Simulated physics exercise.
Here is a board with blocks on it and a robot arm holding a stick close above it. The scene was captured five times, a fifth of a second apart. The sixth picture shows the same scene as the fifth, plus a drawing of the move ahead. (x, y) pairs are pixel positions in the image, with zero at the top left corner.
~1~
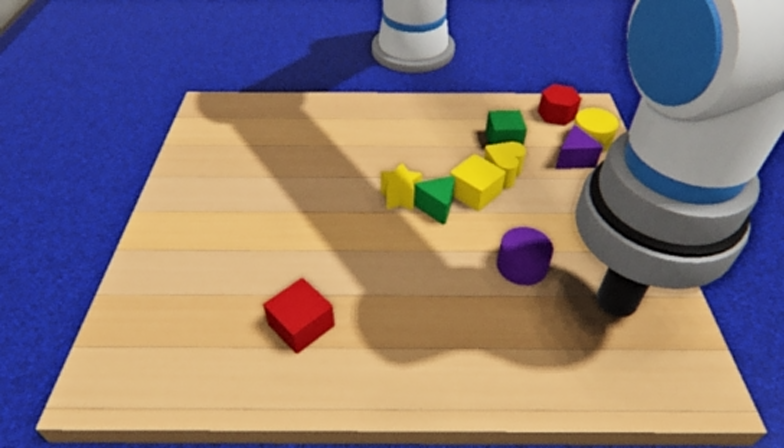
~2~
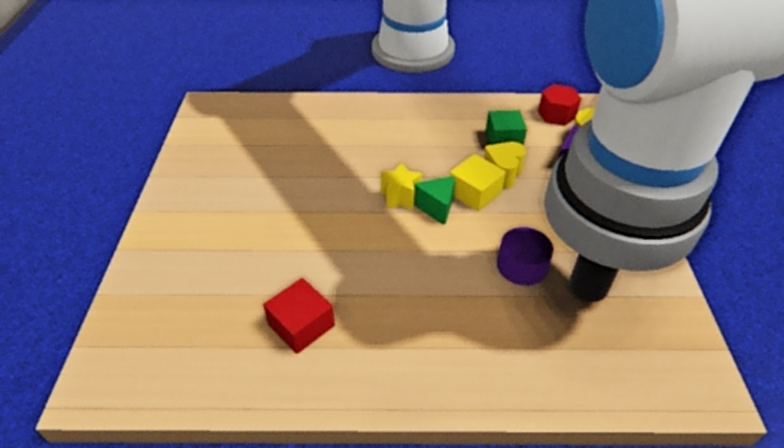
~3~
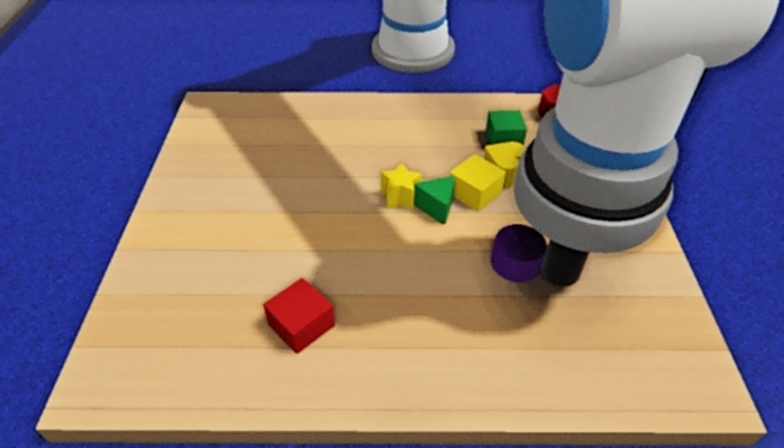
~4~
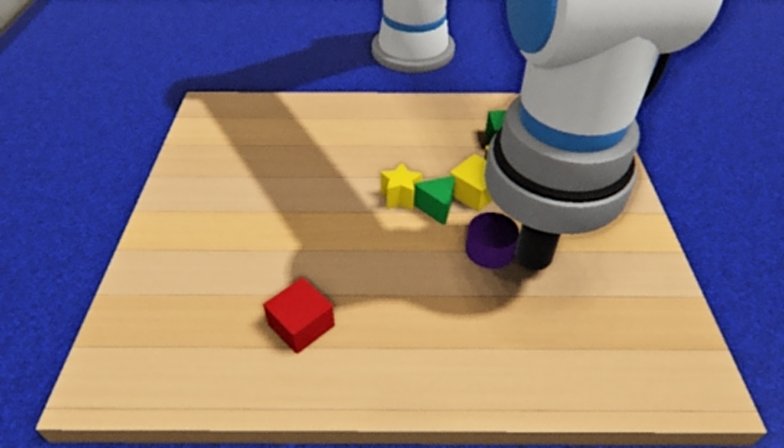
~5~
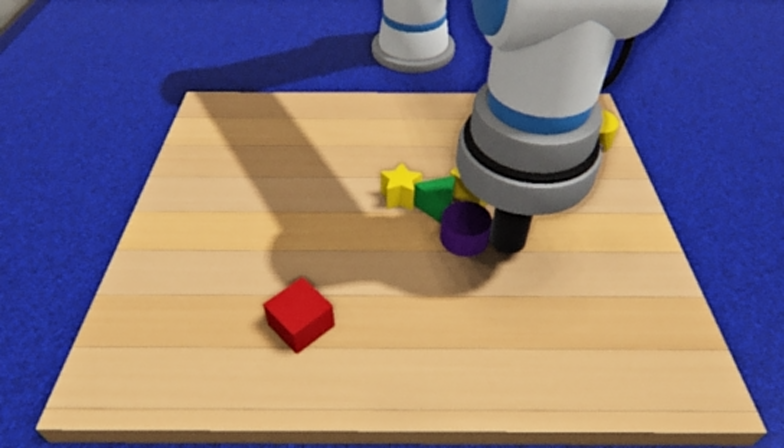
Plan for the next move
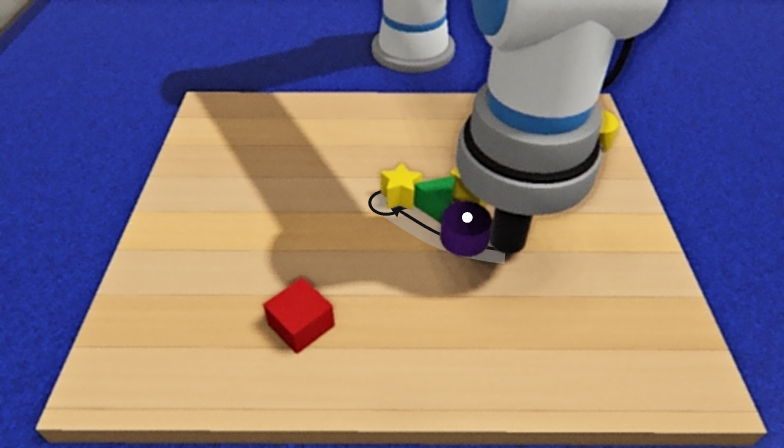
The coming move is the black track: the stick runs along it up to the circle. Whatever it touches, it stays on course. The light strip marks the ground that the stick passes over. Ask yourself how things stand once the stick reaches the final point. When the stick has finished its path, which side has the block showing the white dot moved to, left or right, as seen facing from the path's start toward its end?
Well, taking the path from its start to its end as straight ahead, the block showing the white dot moves to the left.
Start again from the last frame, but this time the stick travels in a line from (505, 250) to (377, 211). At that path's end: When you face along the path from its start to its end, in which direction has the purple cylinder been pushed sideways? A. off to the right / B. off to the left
The one that fits is B, off to the left.
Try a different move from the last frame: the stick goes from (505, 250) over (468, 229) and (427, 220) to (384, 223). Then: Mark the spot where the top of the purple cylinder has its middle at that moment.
The answer is (353, 224).
The line goes from (505, 250) over (438, 233) to (386, 202); the dot is on the purple cylinder.
The first path, step by step. One third of the way, stick at (460, 232); yellow star at (395, 171), turned 15° anticlockwise; green triangular piece at (426, 183), turned 80° clockwise; purple cylinder at (421, 209).
Two thirds of the way, stick at (420, 213); yellow star at (392, 168), turned 15° anticlockwise; green triangular piece at (425, 181), turned 95° clockwise; purple cylinder at (379, 197).
At the end, stick at (386, 193); yellow star at (386, 160); green triangular piece at (424, 174), turned 105° clockwise; purple cylinder at (347, 190); yellow square unmoved.
